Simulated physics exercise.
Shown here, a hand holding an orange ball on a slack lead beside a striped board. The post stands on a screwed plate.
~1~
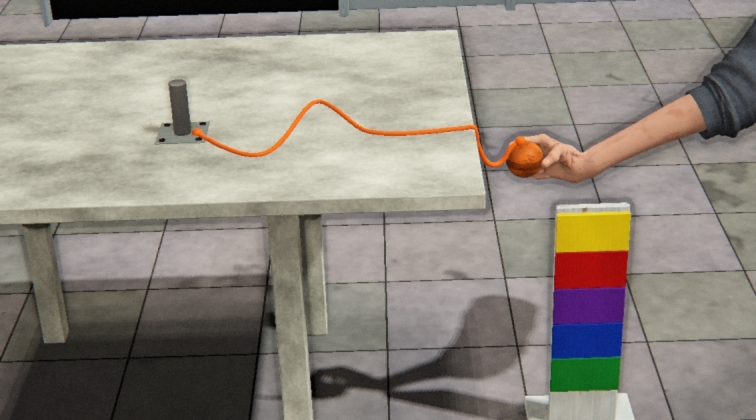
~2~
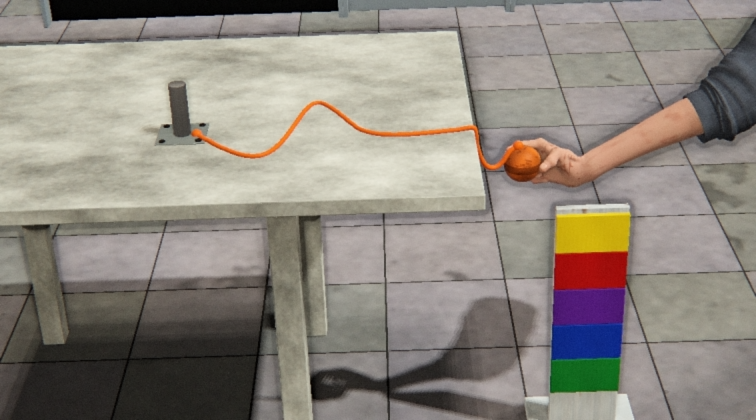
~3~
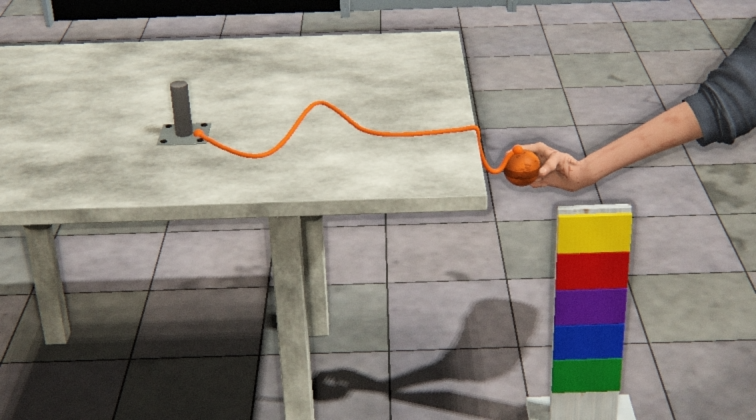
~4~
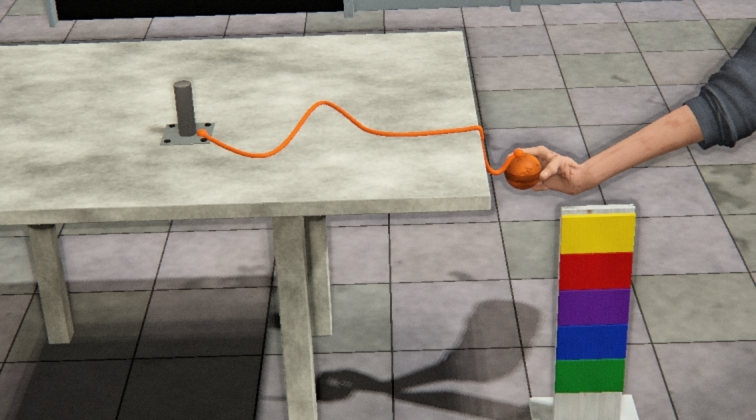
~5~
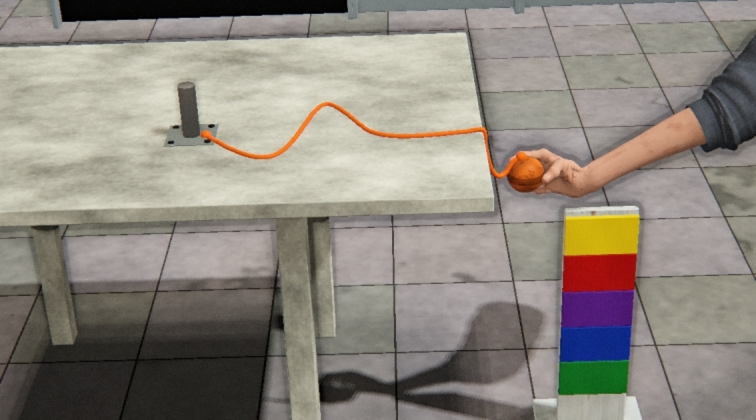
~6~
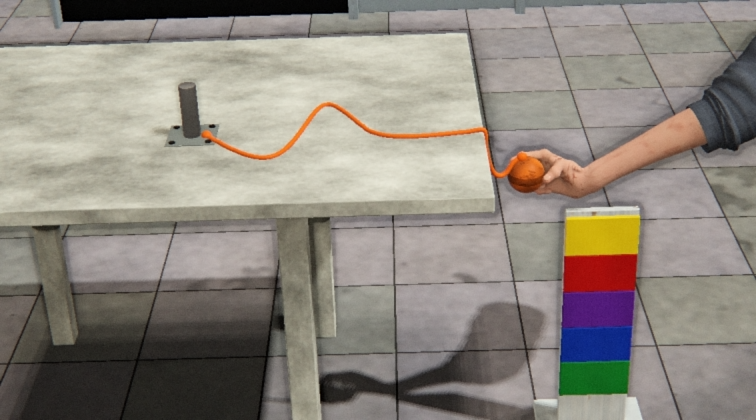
Hand holding an orange ball on a slack cord tied to a tabletop post, staying nearly still above a colour-striped board.
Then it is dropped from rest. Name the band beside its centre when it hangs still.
The blue one.
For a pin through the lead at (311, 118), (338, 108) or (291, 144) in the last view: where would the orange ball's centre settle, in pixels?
The places are (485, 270), (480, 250) and (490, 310).
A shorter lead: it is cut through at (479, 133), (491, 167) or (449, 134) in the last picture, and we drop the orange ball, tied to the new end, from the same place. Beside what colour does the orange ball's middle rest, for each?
In that order: Red; purple; yellow.
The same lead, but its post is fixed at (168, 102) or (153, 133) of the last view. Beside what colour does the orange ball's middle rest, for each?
One after the other, purple; purple.
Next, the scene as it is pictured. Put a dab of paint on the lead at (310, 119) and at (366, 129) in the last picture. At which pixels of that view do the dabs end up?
At (394, 128), then (484, 153).
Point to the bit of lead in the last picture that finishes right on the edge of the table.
At (354, 119), roughly.
Soon after, ball near (514, 339); level with blue.
Then, ball near (454, 348); level with blue.
Further on, ball near (497, 348); level with blue.
At rest, ball near (479, 349); level with blue. The lead holds its middle at blue.
